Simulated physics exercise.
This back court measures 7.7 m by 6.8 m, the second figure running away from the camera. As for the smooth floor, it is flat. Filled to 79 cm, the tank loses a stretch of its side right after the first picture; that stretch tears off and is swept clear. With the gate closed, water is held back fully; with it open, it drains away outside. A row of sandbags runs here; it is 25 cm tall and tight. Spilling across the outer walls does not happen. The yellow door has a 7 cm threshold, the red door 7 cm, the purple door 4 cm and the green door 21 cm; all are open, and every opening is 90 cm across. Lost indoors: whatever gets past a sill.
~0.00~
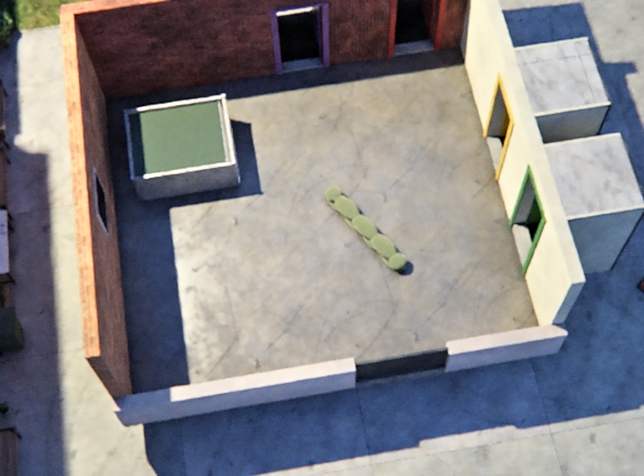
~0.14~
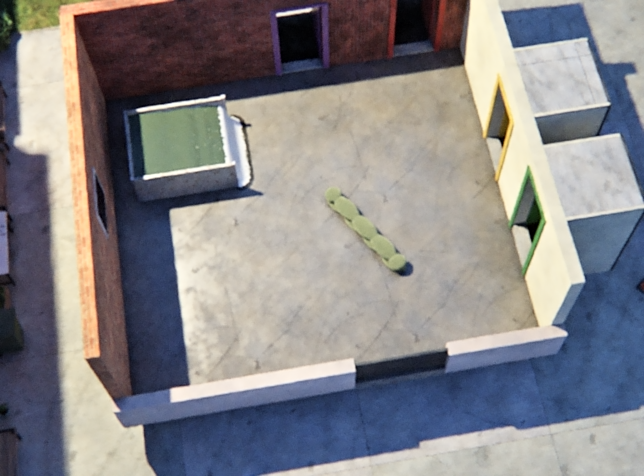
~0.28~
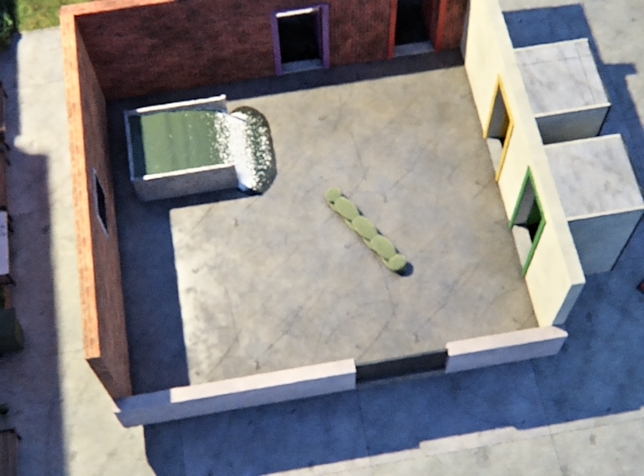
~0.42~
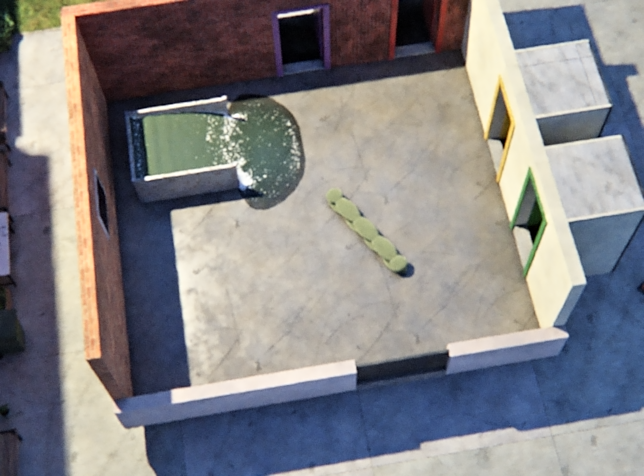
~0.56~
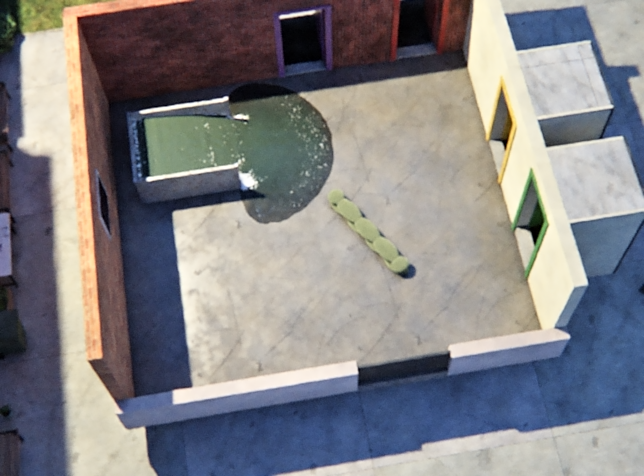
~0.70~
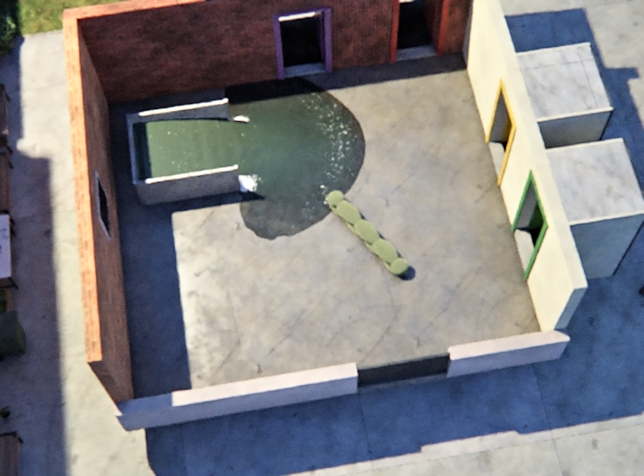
Green water sits still in a raised tank at the upper left of a walled court, then breaks out through its right side. It pours onto the bare floor in a foaming burst, fans out in a widening dark pool, and reaches the upper end of the slanting row of sandbags.
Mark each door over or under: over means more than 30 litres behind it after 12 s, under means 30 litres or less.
Yellow door over, red door over, purple door over, green door under.
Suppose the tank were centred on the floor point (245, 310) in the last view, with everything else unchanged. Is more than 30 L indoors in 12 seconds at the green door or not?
Green: Within limit.
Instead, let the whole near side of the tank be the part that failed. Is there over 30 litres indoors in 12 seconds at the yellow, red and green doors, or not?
Yellow: Within the limit; red: Within the limit; green: Within the limit.
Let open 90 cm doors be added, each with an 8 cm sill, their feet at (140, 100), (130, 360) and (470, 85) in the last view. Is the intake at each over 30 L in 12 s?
Per doorway, in order: Insufficient / insufficient / sufficient.
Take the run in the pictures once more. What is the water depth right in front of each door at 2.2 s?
Centimetres: Yellow 19 / red 11 / purple 10 / green 0.
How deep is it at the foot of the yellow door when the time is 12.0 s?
About 7.0 cm.
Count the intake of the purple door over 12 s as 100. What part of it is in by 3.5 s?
By then it's near 75% of the total.
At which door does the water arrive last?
It's the green door.
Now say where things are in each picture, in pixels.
In the first picture, still water, 79 cm deep, in the tank at (179, 139).
In the second picture, the front is at (230, 118), 0.9 m from the gap at (230, 146); 0.4 m2 of floor is under water; 79 cm left at the back of the tank.
In the third picture, water pours out at (230, 147) and has run 1.1 m, to (249, 110); typically 13 cm deep outside, 79 cm at the tank's back.
In the fourth picture, water pours out at (231, 149) and has run 1.5 m, to (279, 107); typically 10 cm deep outside, 72 cm at the tank's back.
In the fifth picture, the front is at (320, 119), 2.0 m from the gap at (233, 150); 4.7 m2 of floor is under water; 66 cm left at the back of the tank.
In the sixth picture, the front is at (356, 125), 2.6 m from the gap at (233, 152); 7.1 m2 of floor is under water; 66 cm left at the back of the tank.
After 1.4 s water covers 35 % of the floor and is deepest (30 cm) near (335, 196); yellow door not reached, red door not reached, purple door 9 cm at the sill, 6 L in, green door not reached.
After 2.2 s water covers 45 % of the floor and is deepest (40 cm) near (460, 56); yellow door 19 cm at the sill, 32 L in, red door 11 cm at the sill, 0 L in, purple door 10 cm at the sill, 38 L in, green door not reached.
After 3.5 s water covers 50 % of the floor and is deepest (24 cm) near (421, 69); yellow door 19 cm at the sill, 146 L in, red door 15 cm at the sill, 22 L in, purple door 7 cm at the sill, 70 L in, green door 8 cm at the sill, 0 L in.
After 7.0 s water covers 60 % of the floor and is deepest (14 cm) near (529, 337); yellow door 6 cm at the sill, 198 L in, red door 7 cm at the sill, 88 L in, purple door 7 cm at the sill, 83 L in, green door 5 cm at the sill, 0 L in.
After 12.0 s water covers 95 % of the floor and is deepest (8 cm) near (493, 171); yellow door 7 cm at the sill, 198 L in, red door 3 cm at the sill, 89 L in, purple door 4 cm at the sill, 91 L in, green door 6 cm at the sill, 0 L in.
